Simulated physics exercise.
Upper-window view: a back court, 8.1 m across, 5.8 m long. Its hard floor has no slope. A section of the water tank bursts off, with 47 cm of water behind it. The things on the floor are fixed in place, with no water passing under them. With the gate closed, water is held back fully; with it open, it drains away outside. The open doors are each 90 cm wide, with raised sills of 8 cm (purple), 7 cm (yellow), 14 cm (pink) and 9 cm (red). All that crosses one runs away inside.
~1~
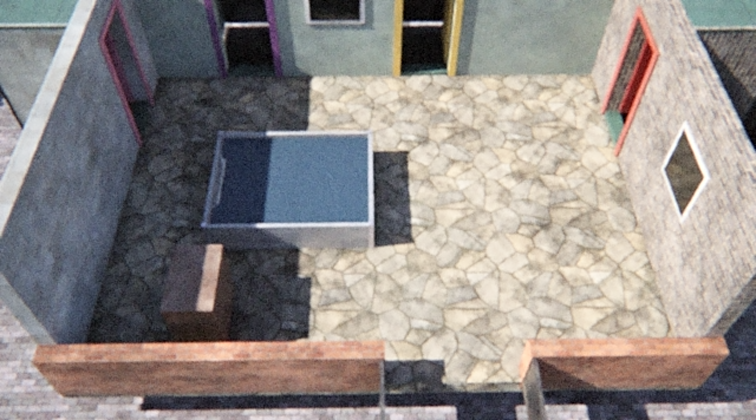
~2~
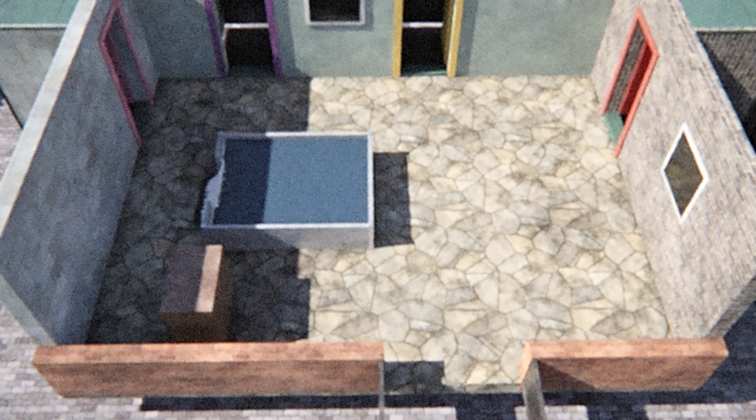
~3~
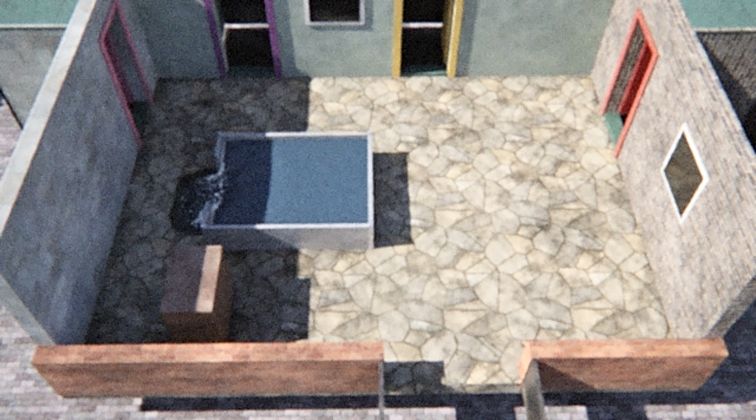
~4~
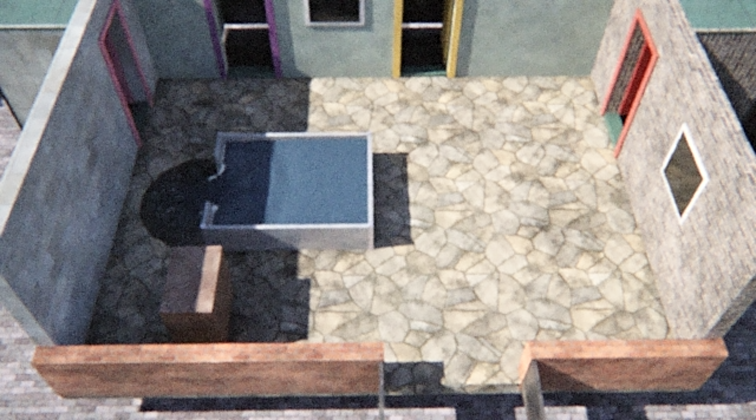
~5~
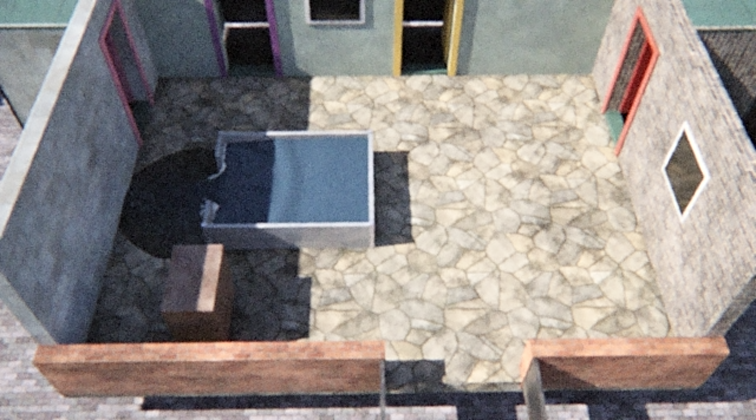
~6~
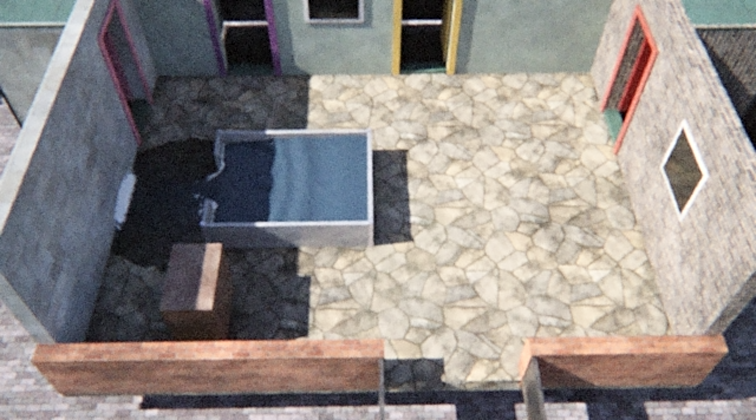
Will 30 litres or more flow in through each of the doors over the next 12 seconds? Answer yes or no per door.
Purple door: No, yellow door: No, pink door: No, red door: No.
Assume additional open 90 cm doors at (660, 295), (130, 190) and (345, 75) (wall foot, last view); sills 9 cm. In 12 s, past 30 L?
Taking them in order, the first gets too little, the second enough and the third too little.
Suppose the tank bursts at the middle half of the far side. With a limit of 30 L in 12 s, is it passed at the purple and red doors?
Checking each door against the limit: Purple tops it, red does not exceed it.
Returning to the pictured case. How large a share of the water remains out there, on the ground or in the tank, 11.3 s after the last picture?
About 98 per cent.
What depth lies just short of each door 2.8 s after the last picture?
Door by door in cm, purple shows 10, yellow shows 0, pink shows 9, red shows 0.
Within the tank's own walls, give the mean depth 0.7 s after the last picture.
I'd put the average depth near 37 cm.
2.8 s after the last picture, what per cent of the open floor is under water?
Wet share: About 25 %.
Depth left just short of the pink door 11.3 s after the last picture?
Roughly 5.5 centimetres.
Then, 0.7 s after the last picture water covers 10 % of the floor and is deepest (28 cm) near (125, 200); purple door not reached, yellow door not reached, pink door 8 cm at the sill, 0 L in, red door not reached.
Then, 1.5 s after the last picture water covers 15 % of the floor and is deepest (30 cm) near (136, 200); purple door not reached, yellow door not reached, pink door 11 cm at the sill, 0 L in, red door not reached.
Then, 2.8 s after the last picture water covers 25 % of the floor and is deepest (22 cm) near (79, 369); purple door 10 cm at the sill, 0 L in, yellow door not reached, pink door 9 cm at the sill, 0 L in, red door not reached.
Then, 6.3 s after the last picture water covers 65 % of the floor and is deepest (15 cm) near (165, 343); purple door 7 cm at the sill, 3 L in, yellow door 2 cm at the sill, 0 L in, pink door 6 cm at the sill, 0 L in, red door not reached.
Then, 11.3 s after the last picture water covers 95 % of the floor and is deepest (10 cm) near (152, 99); purple door 6 cm at the sill, 4 L in, yellow door 3 cm at the sill, 0 L in, pink door 6 cm at the sill, 0 L in, red door 6 cm at the sill, 0 L in.
